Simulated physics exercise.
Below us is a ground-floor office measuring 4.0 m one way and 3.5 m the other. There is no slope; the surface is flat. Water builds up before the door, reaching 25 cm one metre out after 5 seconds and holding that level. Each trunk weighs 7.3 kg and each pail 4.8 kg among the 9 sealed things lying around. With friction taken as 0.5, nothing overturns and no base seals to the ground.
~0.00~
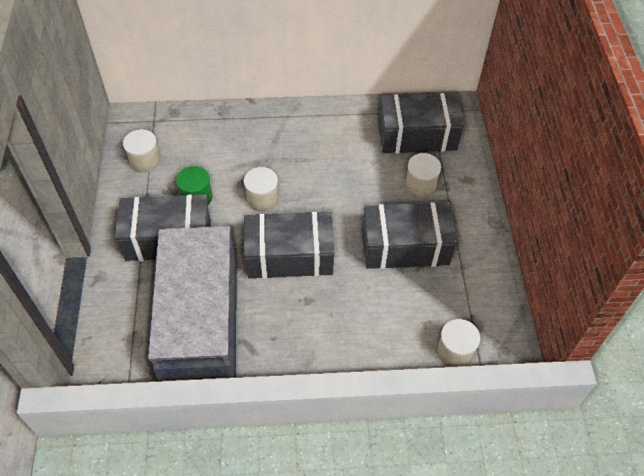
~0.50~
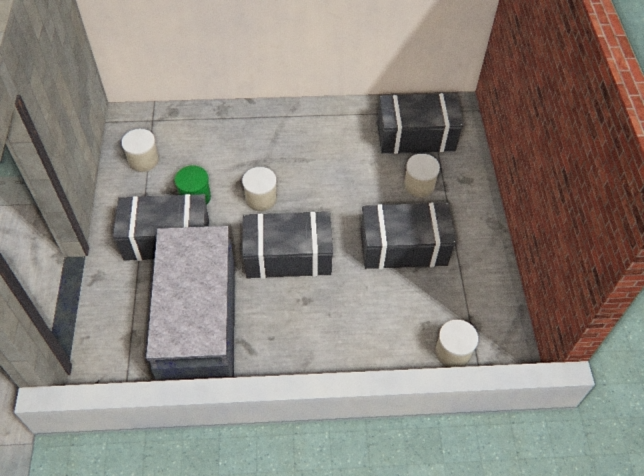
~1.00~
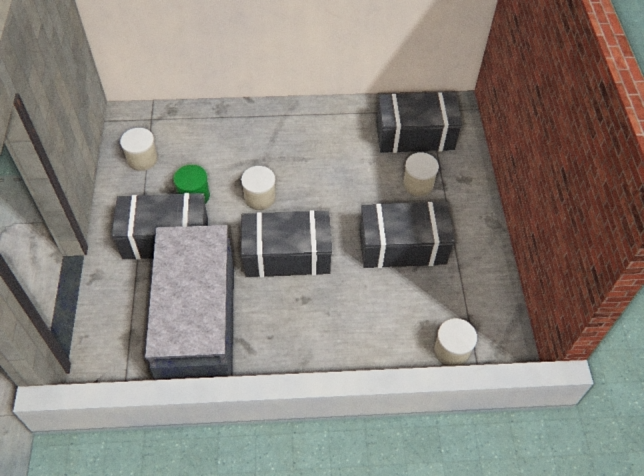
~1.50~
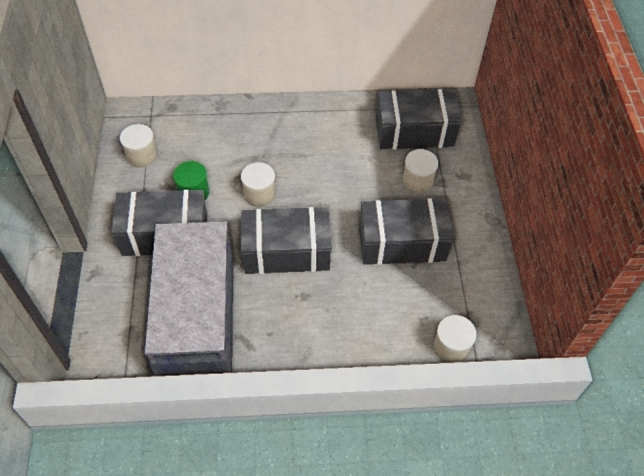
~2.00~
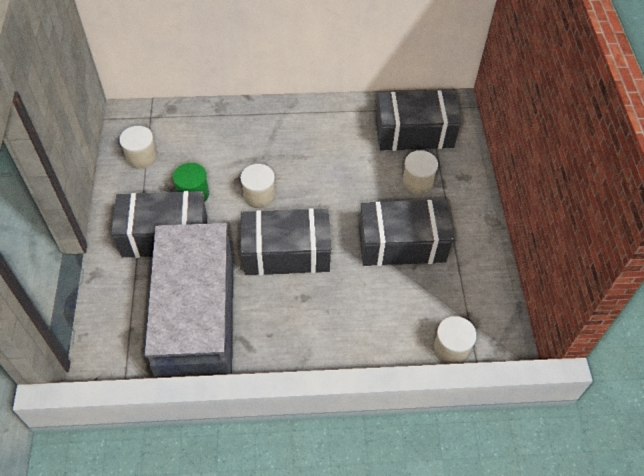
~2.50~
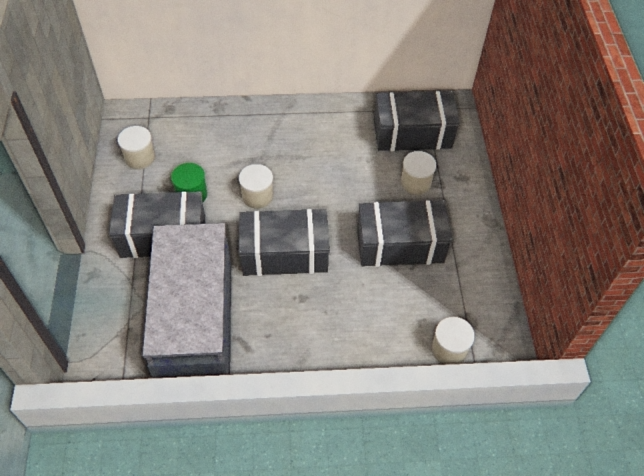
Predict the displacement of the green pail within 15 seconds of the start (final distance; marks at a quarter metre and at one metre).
Expect it to be pushed beyond a metre.
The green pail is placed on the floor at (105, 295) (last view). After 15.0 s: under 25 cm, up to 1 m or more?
It gets carried off.
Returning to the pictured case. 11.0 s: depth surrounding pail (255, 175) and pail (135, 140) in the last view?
Some 7 cm at the first, some 13 cm at the second.
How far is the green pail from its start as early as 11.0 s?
300 cm, give or take.
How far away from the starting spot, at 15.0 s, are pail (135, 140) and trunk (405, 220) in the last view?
In that order: 300 cm, 120 cm.
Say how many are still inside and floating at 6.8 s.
At that instant the tally stands at 3.
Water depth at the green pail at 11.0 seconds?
I'd put it at about 15 cm.
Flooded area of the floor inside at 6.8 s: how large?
About 10.5 m2.
After 3.5 s the green pail is near (188, 176), 0.0 m from its start, aground; 0 afloat.
After 6.8 s the green pail is near (270, 86), 1.4 m from its start, afloat; 3 afloat.
After 11.0 s the green pail is near (480, 135), 2.9 m from its start, afloat; 9 afloat.
After 15.0 s the green pail is near (443, 350), 2.9 m from its start, afloat; 9 afloat.
